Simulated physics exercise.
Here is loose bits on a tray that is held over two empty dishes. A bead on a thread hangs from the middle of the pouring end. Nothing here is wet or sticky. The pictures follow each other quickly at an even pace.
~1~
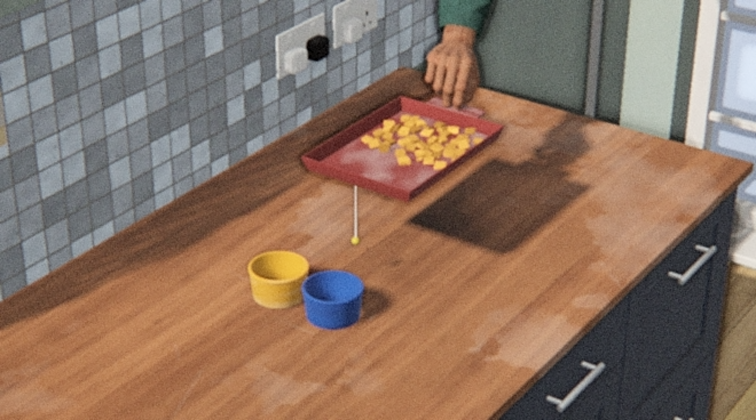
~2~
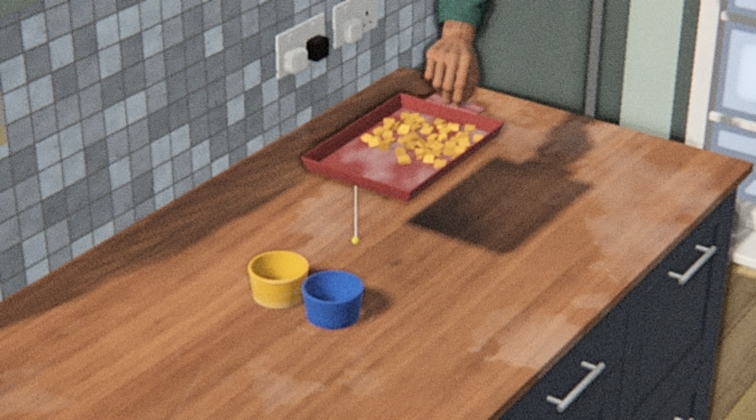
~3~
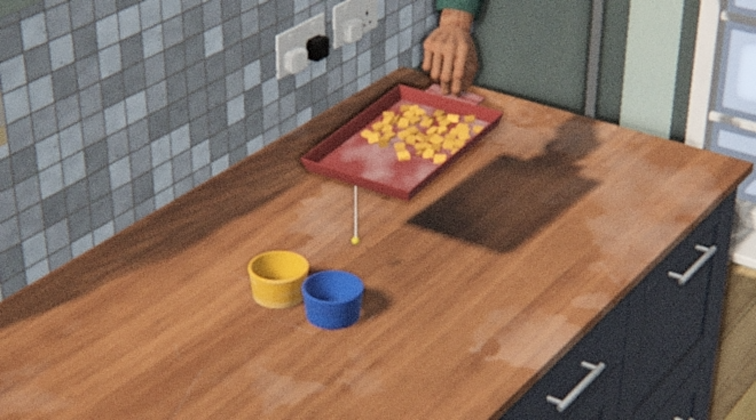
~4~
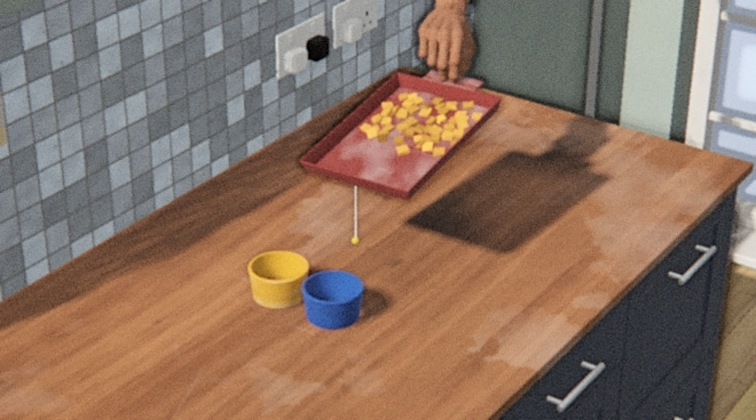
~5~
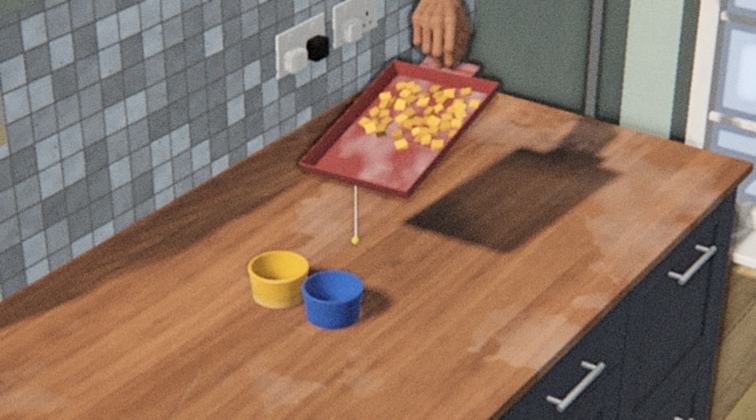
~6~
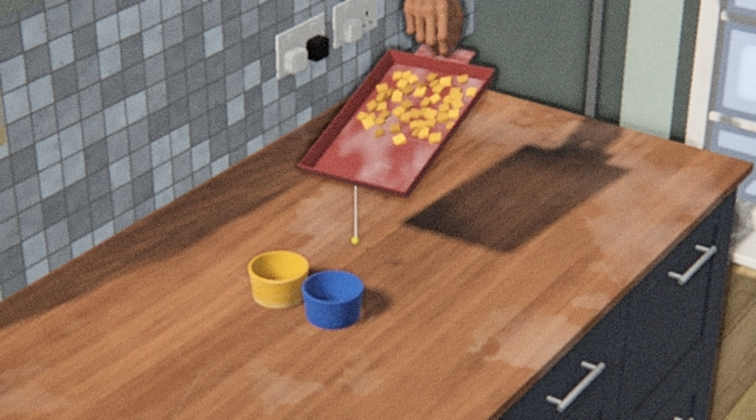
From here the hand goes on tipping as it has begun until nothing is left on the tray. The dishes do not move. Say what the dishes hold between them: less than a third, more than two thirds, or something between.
The two hold under a third of the load.
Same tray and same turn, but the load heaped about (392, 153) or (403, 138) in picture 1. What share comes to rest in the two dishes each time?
About 10 and 10 per cent.
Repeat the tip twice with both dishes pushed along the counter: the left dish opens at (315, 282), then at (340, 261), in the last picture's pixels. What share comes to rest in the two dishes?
Near 0 % and 40 %.
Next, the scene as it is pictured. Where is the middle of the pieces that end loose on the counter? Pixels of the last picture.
Roughly at (310, 279).
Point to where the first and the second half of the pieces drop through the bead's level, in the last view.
First near (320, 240), later near (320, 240).
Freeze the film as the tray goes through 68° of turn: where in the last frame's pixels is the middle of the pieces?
Near (341, 168).
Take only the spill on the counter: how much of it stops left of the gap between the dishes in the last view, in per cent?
It comes to 30 per cent or so.
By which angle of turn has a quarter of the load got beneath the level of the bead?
Around 100° of tilt.
Shortly afterwards, tray tipped steeply; the whole lot on the tray.
Next, tray tipped past a quarter turn; near a quarter on the tray; only a few in the right dish; near half outside both; near a third in the air.
Some moments later, tray tipped past a quarter turn; a little in the right dish; all but a few outside both.
In the end, tray tipped past a quarter turn; a little in the right dish; none at all in the left dish; all but a few outside both.
